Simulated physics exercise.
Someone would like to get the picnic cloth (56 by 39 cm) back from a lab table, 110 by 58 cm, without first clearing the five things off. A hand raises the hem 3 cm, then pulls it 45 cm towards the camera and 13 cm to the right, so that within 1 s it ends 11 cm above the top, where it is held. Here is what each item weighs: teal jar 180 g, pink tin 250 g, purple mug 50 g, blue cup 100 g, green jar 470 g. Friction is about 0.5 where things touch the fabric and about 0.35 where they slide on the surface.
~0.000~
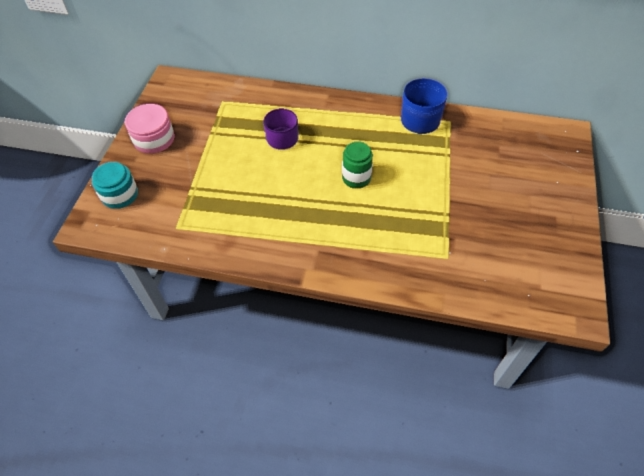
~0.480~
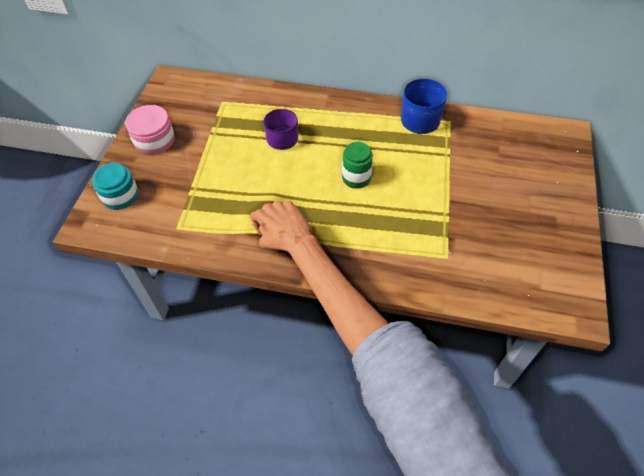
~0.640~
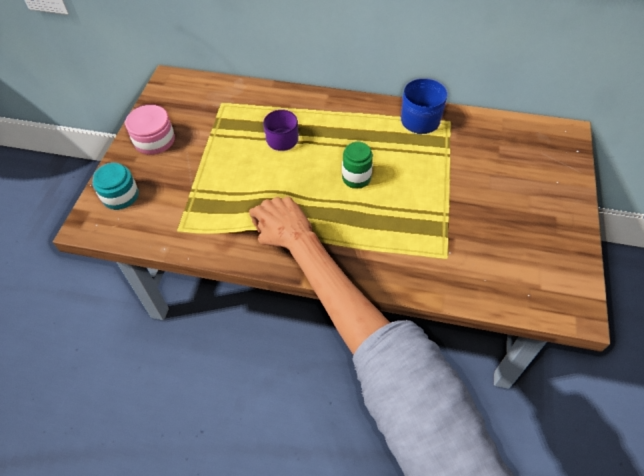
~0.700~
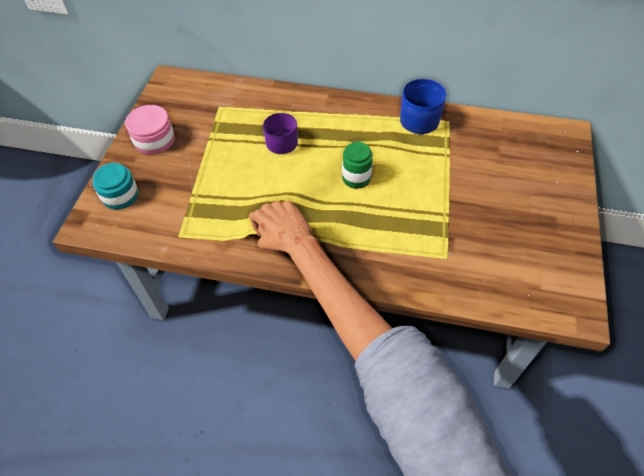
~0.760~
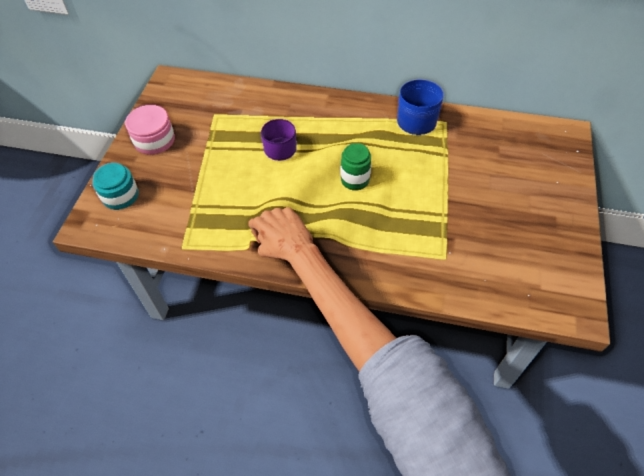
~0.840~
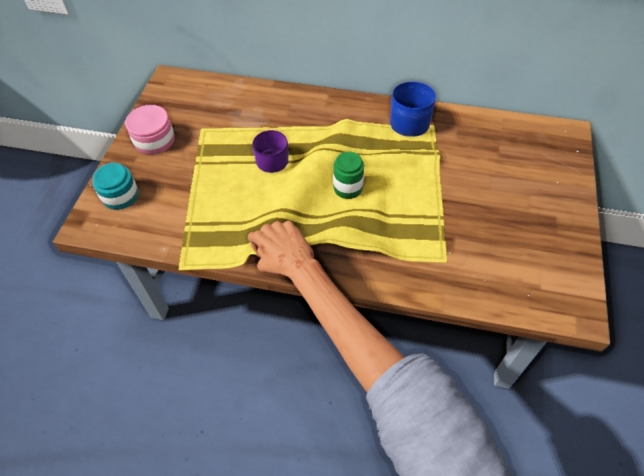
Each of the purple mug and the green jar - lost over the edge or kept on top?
Looks like the purple mug is done for; looks like the green jar is done for.
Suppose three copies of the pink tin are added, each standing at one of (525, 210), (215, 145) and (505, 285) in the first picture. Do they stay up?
Going through the three spots as listed: Holds its spot, ends up off the top and holds its spot.
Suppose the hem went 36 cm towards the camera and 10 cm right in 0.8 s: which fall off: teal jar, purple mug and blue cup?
Result - teal jar: Still on top, purple mug: Gone, blue cup: Still on top.
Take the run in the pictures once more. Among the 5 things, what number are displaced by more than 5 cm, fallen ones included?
I make it 3.
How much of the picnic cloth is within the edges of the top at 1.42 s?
Roughly 5%.
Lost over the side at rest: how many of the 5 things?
My count is 2.
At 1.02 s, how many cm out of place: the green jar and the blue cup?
For the green jar, 15 centimetres, and for the blue cup, 10 centimetres.
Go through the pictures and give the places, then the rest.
The first picture shows shows, purple mug (280, 120); green jar (358, 150); picnic cloth corners (176, 229) (222, 102) (450, 122) (448, 259).
The second picture shows shows, picnic cloth corners (177, 229) (222, 102); grip (263, 234).
The third picture shows shows, picnic cloth corners (178, 231) (222, 104); grip (262, 231).
The fourth picture shows shows, purple mug (280, 124); picnic cloth corners (179, 237) (219, 107); grip (262, 235).
The fifth picture shows shows, green jar (357, 152); purple mug (278, 131); blue cup (422, 93); picnic cloth corners (182, 249) (214, 115); grip (262, 242).
The sixth picture shows shows, purple mug (270, 143); green jar (349, 161); picnic cloth corners (179, 270) (201, 129) (447, 262); grip (262, 255).
At 1.0 s, 85 % of the picnic cloth is still over the top; purple mug 21 cm off its start, green jar 14 cm off its start, blue cup 9 cm off its start.
At 1.2 s, 45 % of the picnic cloth is still over the top; purple mug 39 cm off its start, green jar 29 cm off its start, blue cup 17 cm off its start.
At 1.4 s, 5 % of the picnic cloth is still over the top; purple mug over the edge, green jar over the edge, blue cup 17 cm off its start at (360, 119).
At 1.6 s, 0 % of the picnic cloth is still over the top; purple mug over the edge, green jar over the edge, blue cup 17 cm off its start.
At 3.2 s, 0 % of the picnic cloth is still over the top; purple mug over the edge, green jar over the edge, blue cup 17 cm off its start at (359, 119).
